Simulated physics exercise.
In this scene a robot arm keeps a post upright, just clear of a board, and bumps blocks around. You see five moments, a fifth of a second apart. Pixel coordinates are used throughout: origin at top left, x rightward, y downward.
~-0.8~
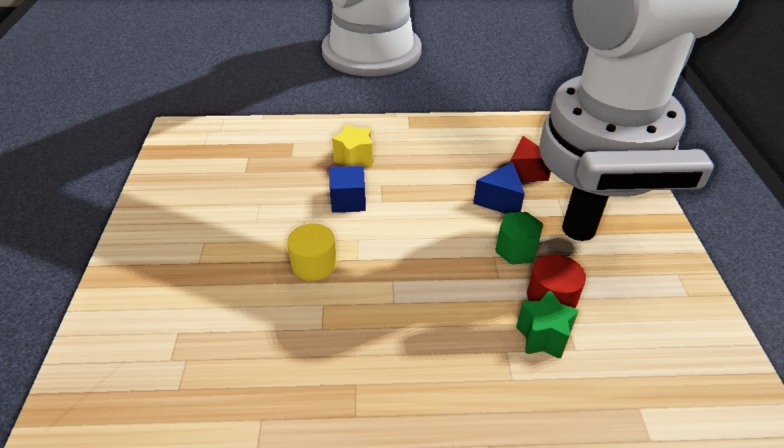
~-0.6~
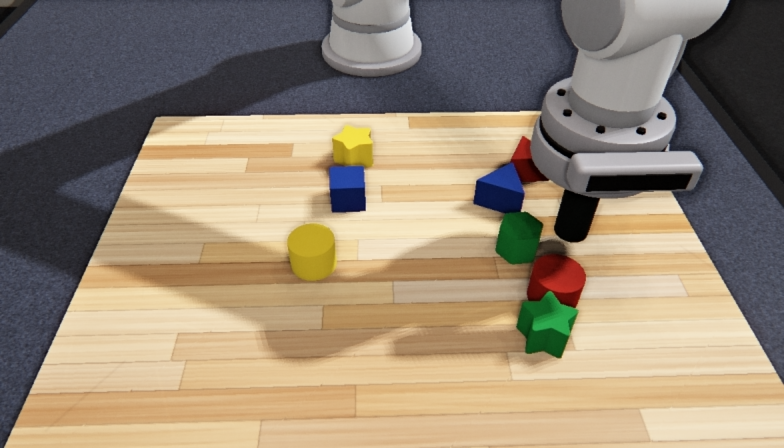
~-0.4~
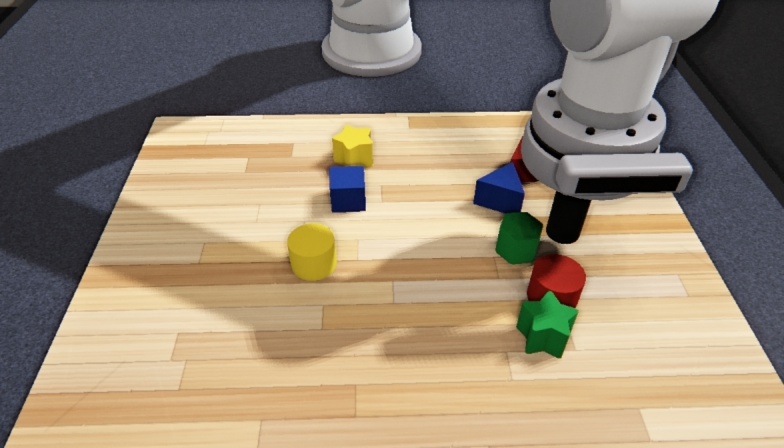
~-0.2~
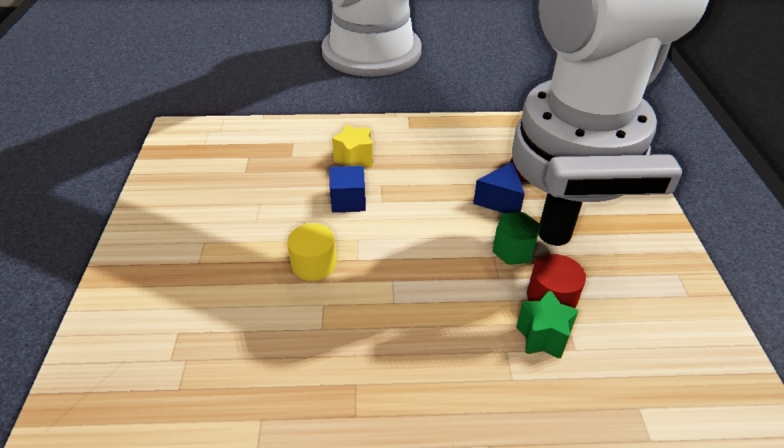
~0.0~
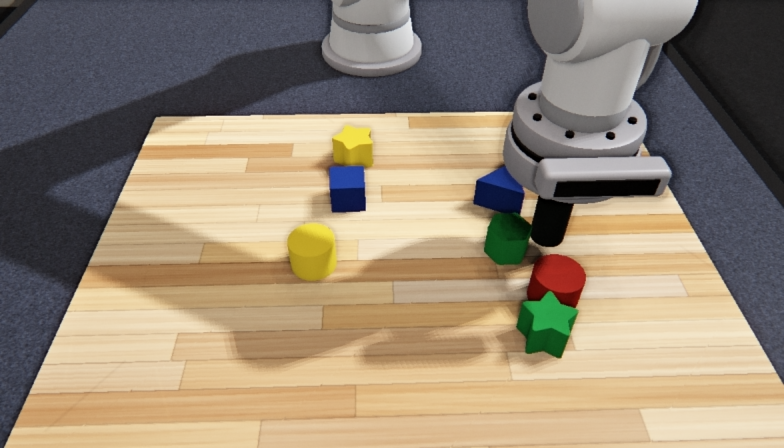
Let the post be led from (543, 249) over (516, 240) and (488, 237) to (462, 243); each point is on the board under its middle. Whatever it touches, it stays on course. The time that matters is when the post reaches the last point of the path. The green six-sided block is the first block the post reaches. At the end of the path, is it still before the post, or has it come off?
When the path ends, it will sit ahead of the post.
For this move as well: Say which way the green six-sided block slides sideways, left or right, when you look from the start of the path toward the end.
The left.
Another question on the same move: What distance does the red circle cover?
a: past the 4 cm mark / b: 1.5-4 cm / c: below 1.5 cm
My answer is option c.
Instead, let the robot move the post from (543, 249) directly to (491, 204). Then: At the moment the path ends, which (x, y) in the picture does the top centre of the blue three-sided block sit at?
The middle of its upper face will lie at (493, 161).
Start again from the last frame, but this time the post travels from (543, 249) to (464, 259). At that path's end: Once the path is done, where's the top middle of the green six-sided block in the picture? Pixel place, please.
It ends at (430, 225).
What follows on the original path. Halfway along, post (503, 224); green six-sided block (476, 227), turned 50° anticlockwise.
At the end, post (463, 230); blue three-sided block still; green six-sided block (443, 239), turned 85° anticlockwise; red circle still.
